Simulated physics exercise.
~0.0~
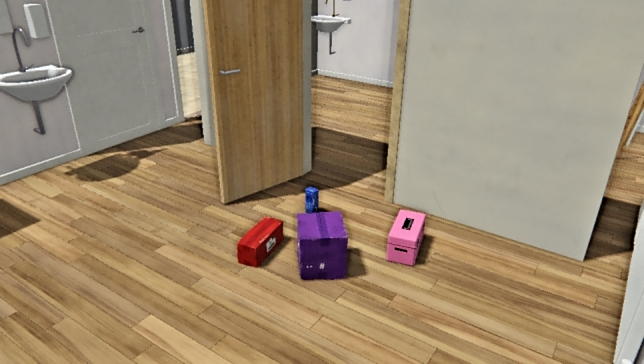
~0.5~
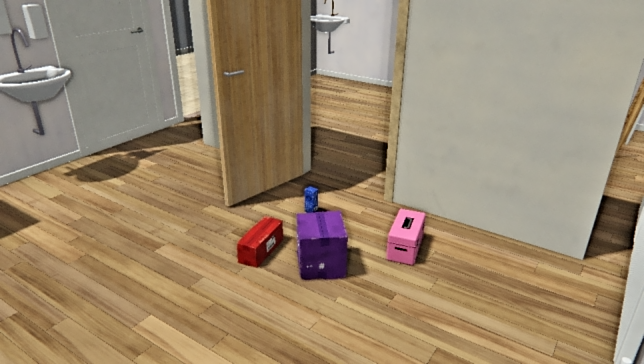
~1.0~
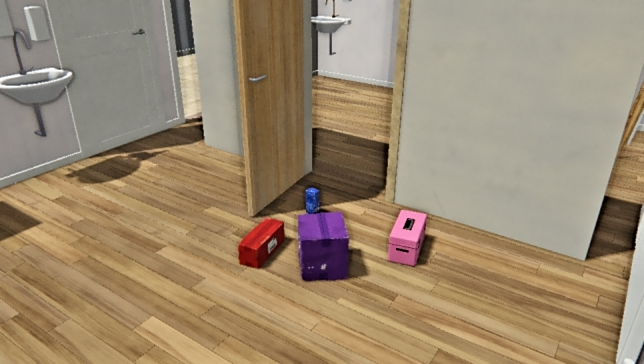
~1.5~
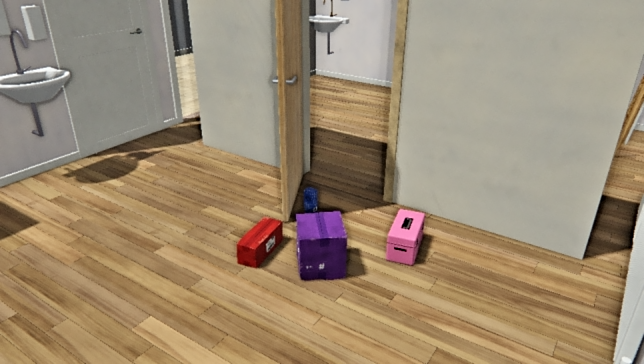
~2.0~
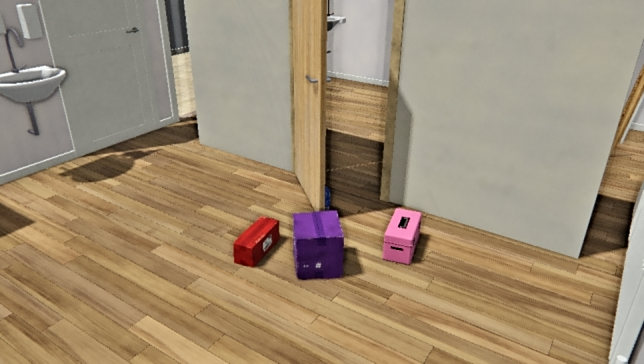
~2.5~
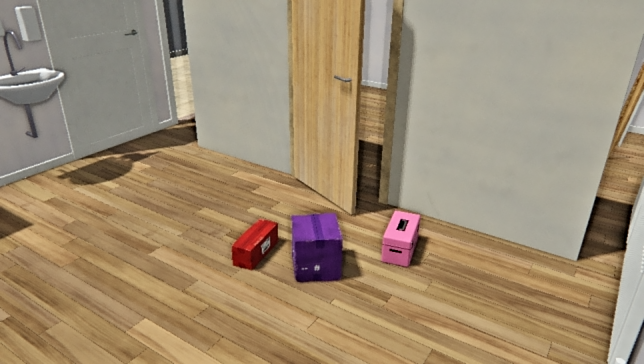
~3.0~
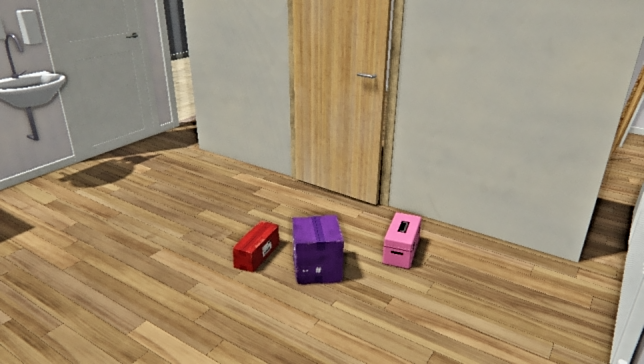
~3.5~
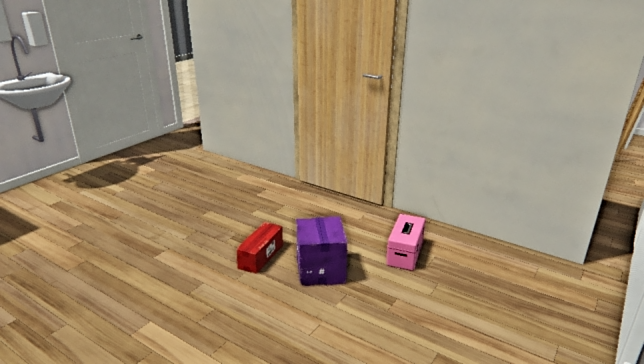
In the video, a wooden door swings from left to right toward its doorway behind a red case, a purple box and a pink toolbox, shifting a small blue container rightward and out of sight, and ends fully closed while the other three objects stay in place.
